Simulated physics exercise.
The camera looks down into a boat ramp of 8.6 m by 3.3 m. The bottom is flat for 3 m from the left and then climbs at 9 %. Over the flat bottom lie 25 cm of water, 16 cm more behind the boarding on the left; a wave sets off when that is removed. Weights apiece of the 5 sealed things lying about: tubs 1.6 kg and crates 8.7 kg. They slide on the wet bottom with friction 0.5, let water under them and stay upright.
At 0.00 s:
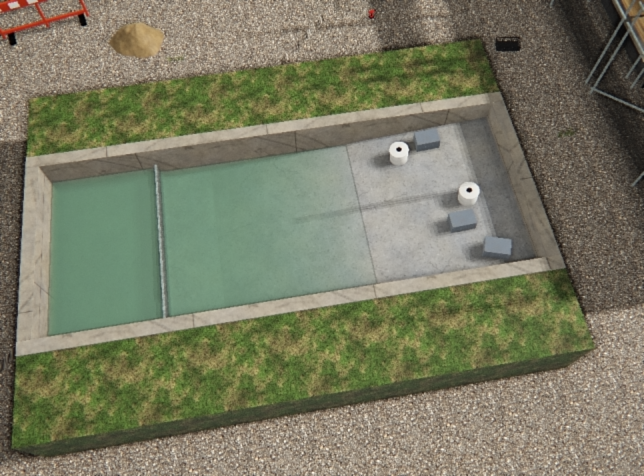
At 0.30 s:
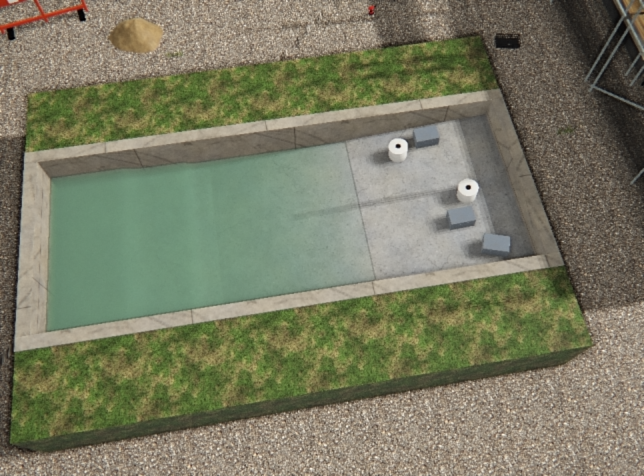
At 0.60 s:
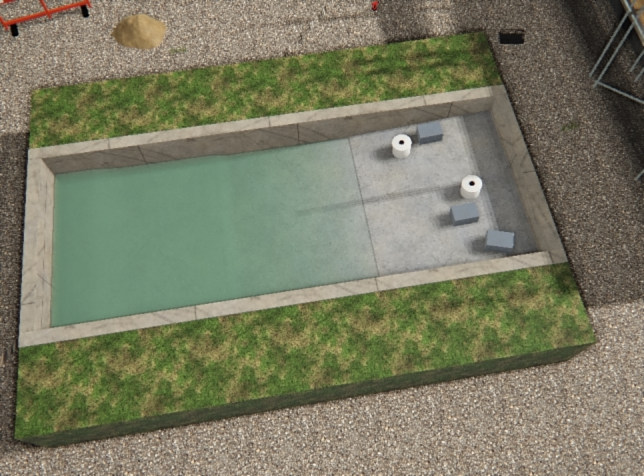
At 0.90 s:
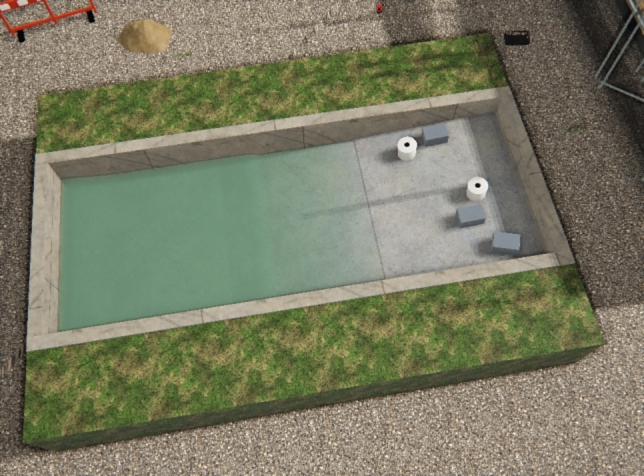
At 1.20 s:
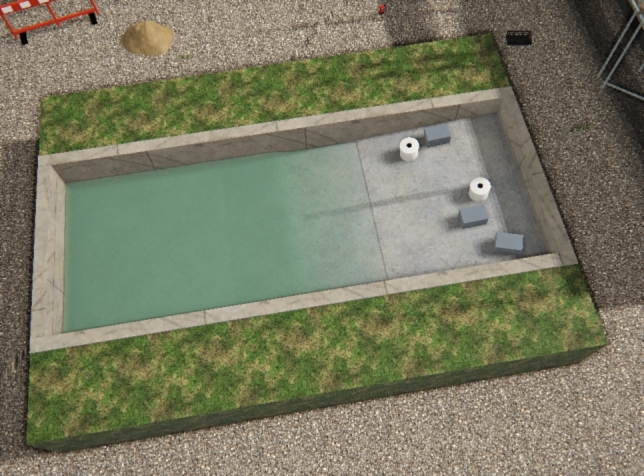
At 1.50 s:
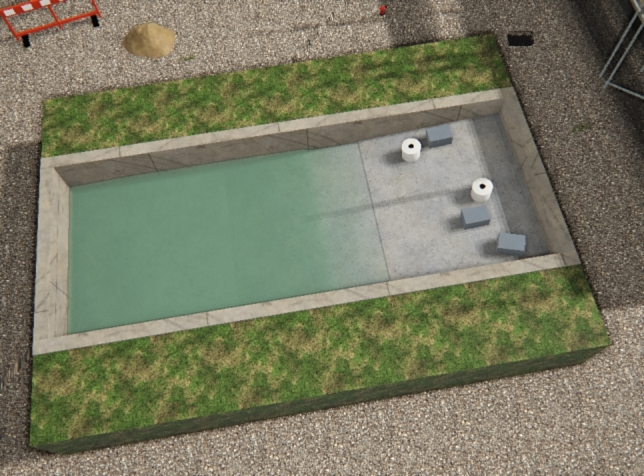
In this clip, a thin barrier across the green water at the left of a grass-edged basin disappears, and the water's blurred edge shifts slightly over the pale floor, while two white tubs and three grey-blue crates stay put.
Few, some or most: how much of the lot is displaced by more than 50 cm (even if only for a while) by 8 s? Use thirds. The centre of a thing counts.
Share: From one to two thirds.
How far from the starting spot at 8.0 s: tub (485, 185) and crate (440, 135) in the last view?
In that order: 200 cm, 0 cm.
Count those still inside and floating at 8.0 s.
1 of them.
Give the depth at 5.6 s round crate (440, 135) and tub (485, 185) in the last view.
Roughly 4 and 3 cm.
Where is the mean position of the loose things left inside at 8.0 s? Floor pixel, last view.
Around (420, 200).
After 2.1 s 0 of 5 are over 50 cm from their spots; 0 afloat.
After 3.6 s 0 of 5 are over 50 cm from their spots; 1 afloat.
After 5.6 s 1 of 5 are over 50 cm from their spots; 2 afloat.
After 8.0 s 2 of 5 are over 50 cm from their spots, and 2 have been at some point; 1 afloat.
